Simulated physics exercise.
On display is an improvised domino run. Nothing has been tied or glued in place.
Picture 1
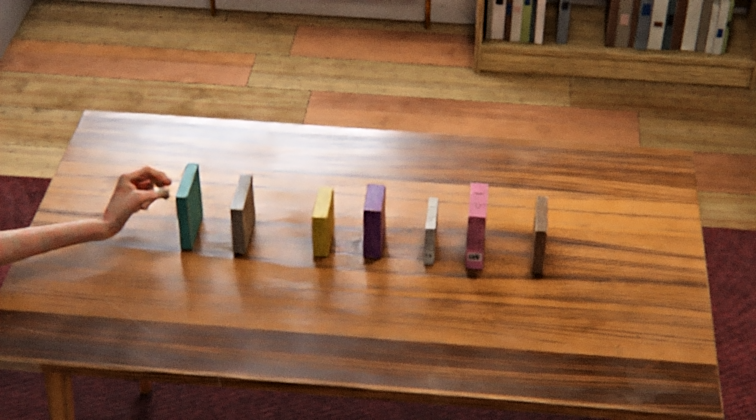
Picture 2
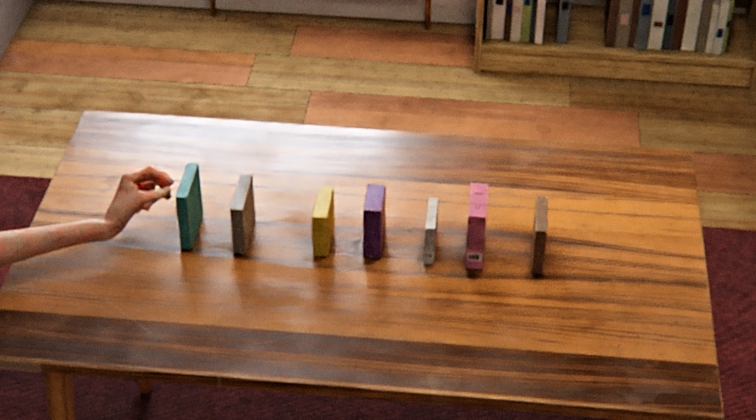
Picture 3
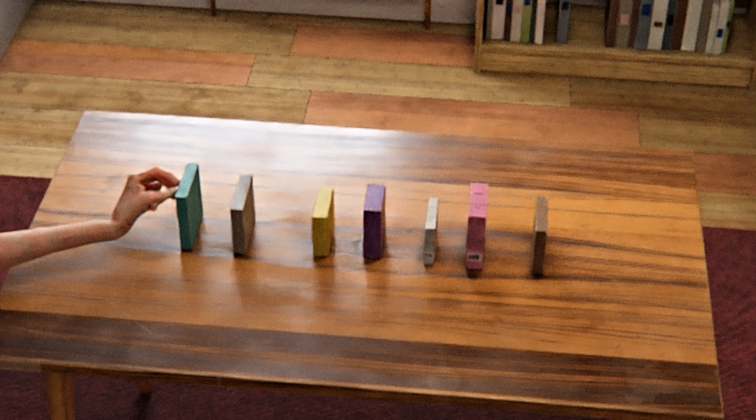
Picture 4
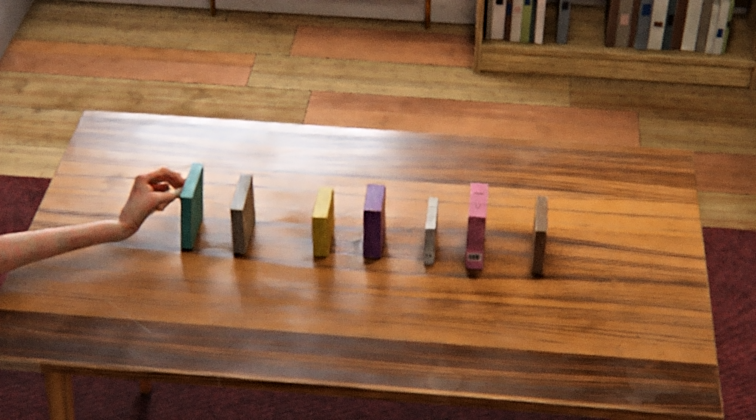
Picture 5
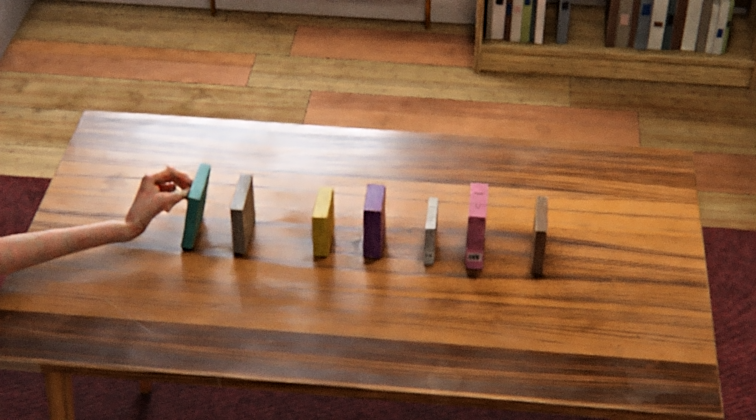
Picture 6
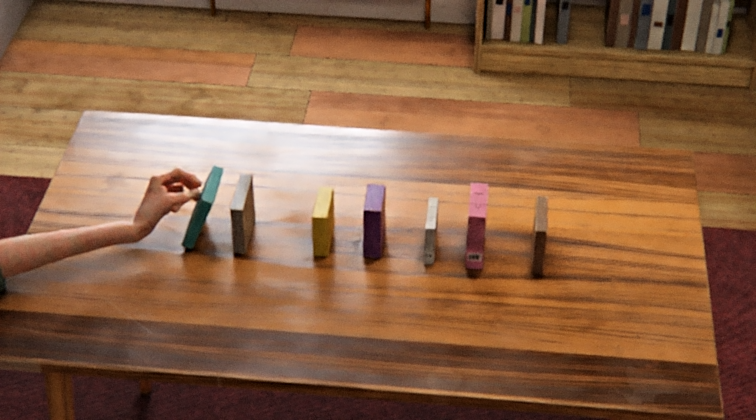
A hand pushes the turquoise block at the left end, tilting it rightward toward the grey board.
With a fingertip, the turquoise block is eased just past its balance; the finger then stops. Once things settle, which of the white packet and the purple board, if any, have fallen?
Outcome: The white packet does not fall; the purple board does not fall.
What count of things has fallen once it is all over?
The count is 2.
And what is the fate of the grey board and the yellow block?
The grey board goes down; the yellow block remains standing.
Then, 0.20 s past the last view, turquoise block 61° over; grey board rocked 31° from its first pose.
Then, 0.30 s past the last view, turquoise block 76° over; grey board on its side.
Finally, down or leaning hard on the table, grey board; the other 4 still in place. Final places as the last picture's camera would see them, white packet near (431, 231), purple board near (375, 221).
